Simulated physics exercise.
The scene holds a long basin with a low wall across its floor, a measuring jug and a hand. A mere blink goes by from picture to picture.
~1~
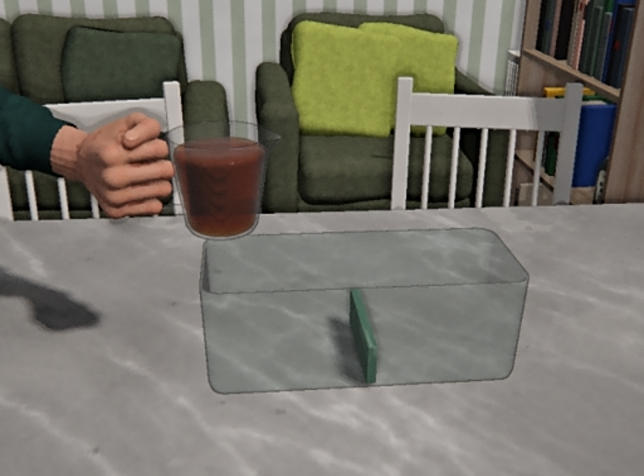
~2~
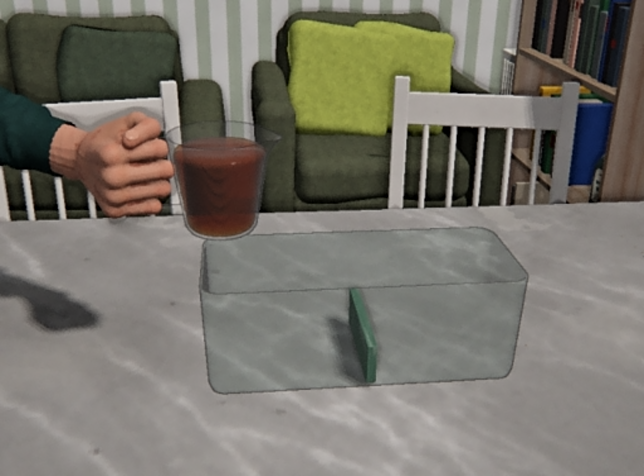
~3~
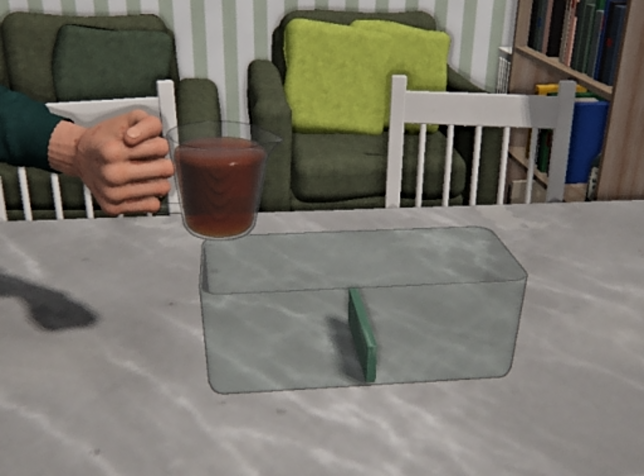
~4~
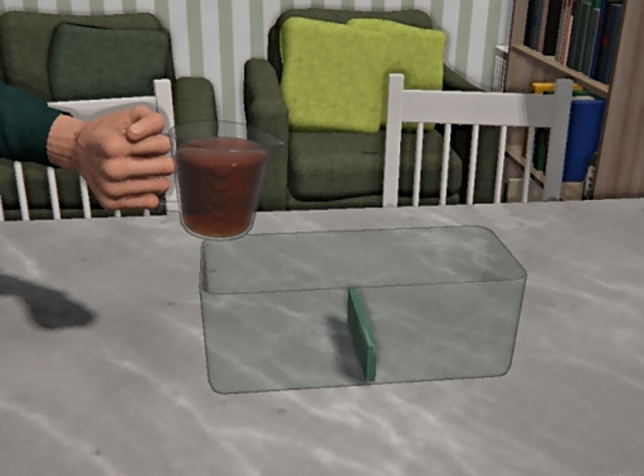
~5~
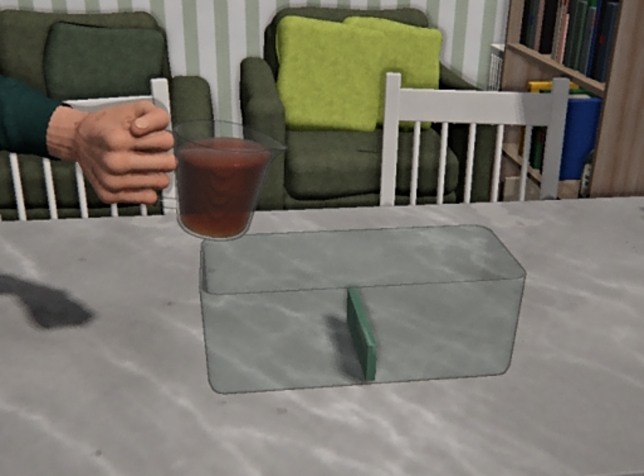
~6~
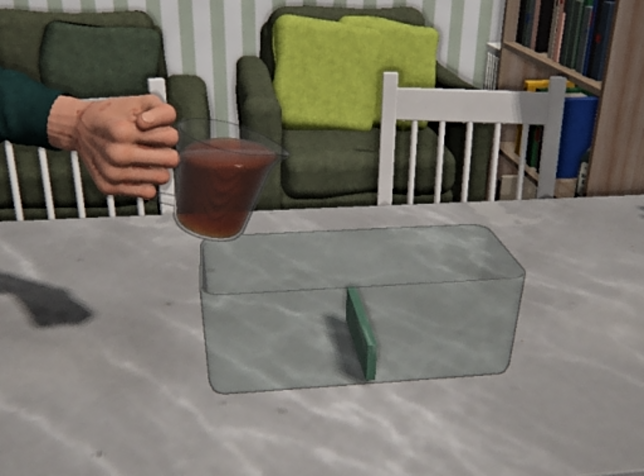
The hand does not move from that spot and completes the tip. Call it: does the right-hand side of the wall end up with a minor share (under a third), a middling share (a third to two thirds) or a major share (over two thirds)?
The right side gets a minor share.
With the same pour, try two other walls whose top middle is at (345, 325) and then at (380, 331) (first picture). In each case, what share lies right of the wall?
25 % then 15 %.
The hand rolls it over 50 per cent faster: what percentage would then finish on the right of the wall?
Some 5 per cent.
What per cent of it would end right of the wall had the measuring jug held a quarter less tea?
About 5 %.
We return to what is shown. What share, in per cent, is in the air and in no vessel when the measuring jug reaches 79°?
About 20 per cent.
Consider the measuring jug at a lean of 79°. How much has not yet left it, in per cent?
Looks like roughly 60 percent is still held.
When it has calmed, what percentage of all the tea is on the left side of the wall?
Share approx. 95 per cent.
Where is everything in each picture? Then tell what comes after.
In the first frame, it leans 0°; its right rim is at (282, 135); the tea meets the walls at (173, 149) and (267, 147); the long basin's rim runs from (203, 265) to (510, 254); the wall's top is at (363, 317).
In the second frame, it leans 1°; its right rim is at (282, 136); the tea meets the walls at (173, 148) and (267, 147).
In the third frame, it leans 3°; its right rim is at (283, 138); the tea meets the walls at (173, 148) and (267, 148).
In the fourth frame, it leans 6°; its right rim is at (285, 141); the tea meets the walls at (174, 149) and (269, 150).
In the fifth frame, it leans 10°; its right rim is at (288, 146); the tea meets the walls at (177, 149) and (272, 150).
In the sixth frame, it leans 15°; its right rim is at (291, 152); the tea meets the walls at (179, 151) and (278, 151).
A moment on, the tilt is 79° and 61 per cent is still to pour, 19 is left of the wall and 0 right of it.
Next, the tilt is 115° and 5 per cent is still to pour, 89 is left of the wall and 1 right of it.
Then the tilt is 119° and 0 per cent is still to pour, 94 is left of the wall and 5 right of it.
Later the tilt is 119° and 0 per cent is still to pour, 93 is left of the wall and 5 right of it.
In the end 93 per cent lies left of the wall, 5 right of it and 2 outside.
